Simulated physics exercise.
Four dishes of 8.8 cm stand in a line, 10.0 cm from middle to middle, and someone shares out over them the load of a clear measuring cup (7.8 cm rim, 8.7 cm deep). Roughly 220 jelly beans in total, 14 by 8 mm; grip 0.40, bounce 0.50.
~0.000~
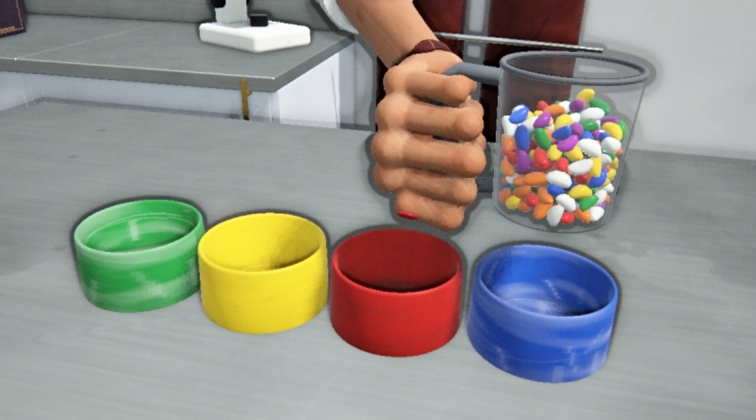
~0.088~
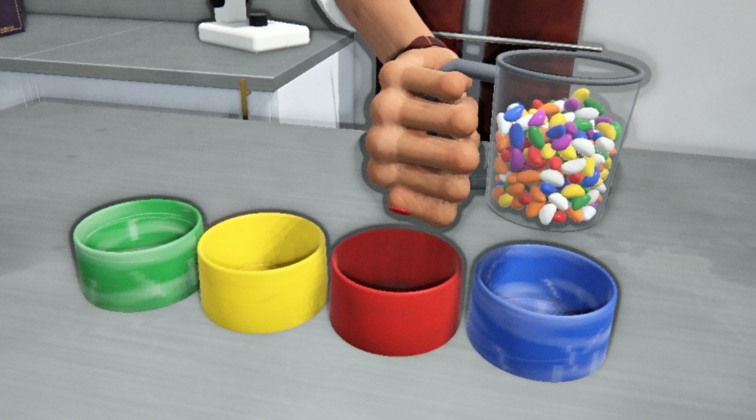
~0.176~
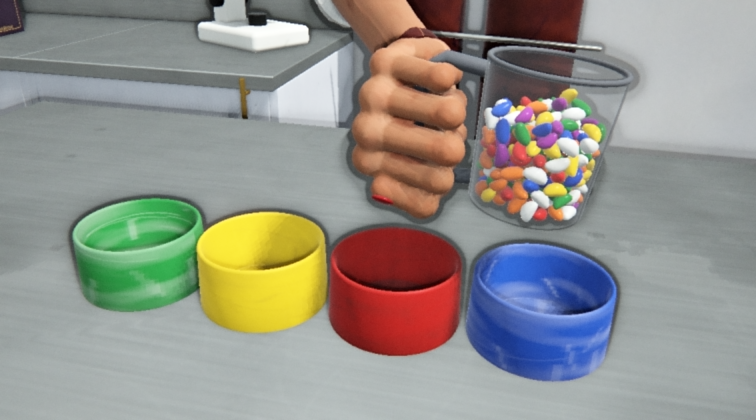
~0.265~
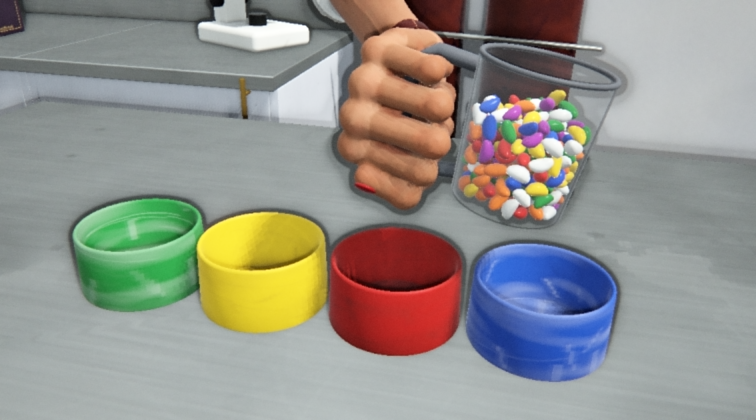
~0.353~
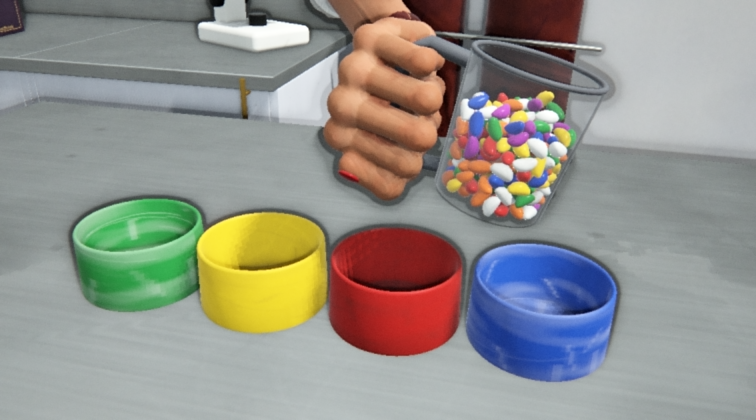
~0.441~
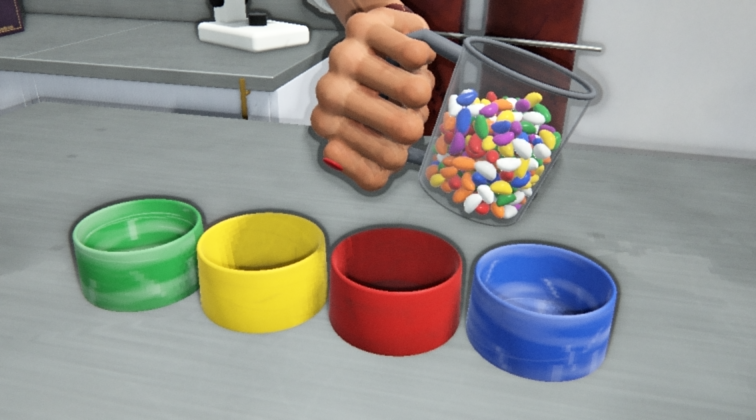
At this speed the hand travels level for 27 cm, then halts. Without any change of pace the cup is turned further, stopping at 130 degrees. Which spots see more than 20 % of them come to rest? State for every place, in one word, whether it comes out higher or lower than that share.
Red dish: Lower, blue dish: Lower, green dish: Lower, yellow dish: Higher, counter: Lower.
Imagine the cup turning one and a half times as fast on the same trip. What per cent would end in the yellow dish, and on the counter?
The yellow dish would get 0 and the counter 10.
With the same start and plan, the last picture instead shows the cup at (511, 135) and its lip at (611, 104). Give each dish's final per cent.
Per cent kept: Red 100, blue 0, green 0, yellow 0.
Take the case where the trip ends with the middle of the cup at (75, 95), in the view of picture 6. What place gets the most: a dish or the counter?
The biggest share ends at yellow.
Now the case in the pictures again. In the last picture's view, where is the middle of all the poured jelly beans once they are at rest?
Roughly pixel (268, 270).
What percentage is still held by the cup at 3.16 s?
Somewhere near 0 per cent.
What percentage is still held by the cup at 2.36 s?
75 %.
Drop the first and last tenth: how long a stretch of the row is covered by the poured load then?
That stretch comes to around 8 cm.
After 1.60 s, tilt 72 degrees; cup holds 100 %.
After 2.36 s, tilt 107 degrees; cup holds 75 %, red 5 %, yellow 10 %.
After 3.16 s, tilt 130 degrees; cup holds 0 %, red 5 %, yellow 85 %.
By 3.5 s all is still; red 5 %, blue 0 %, green 0 %, yellow 85 %, counter 10 %.
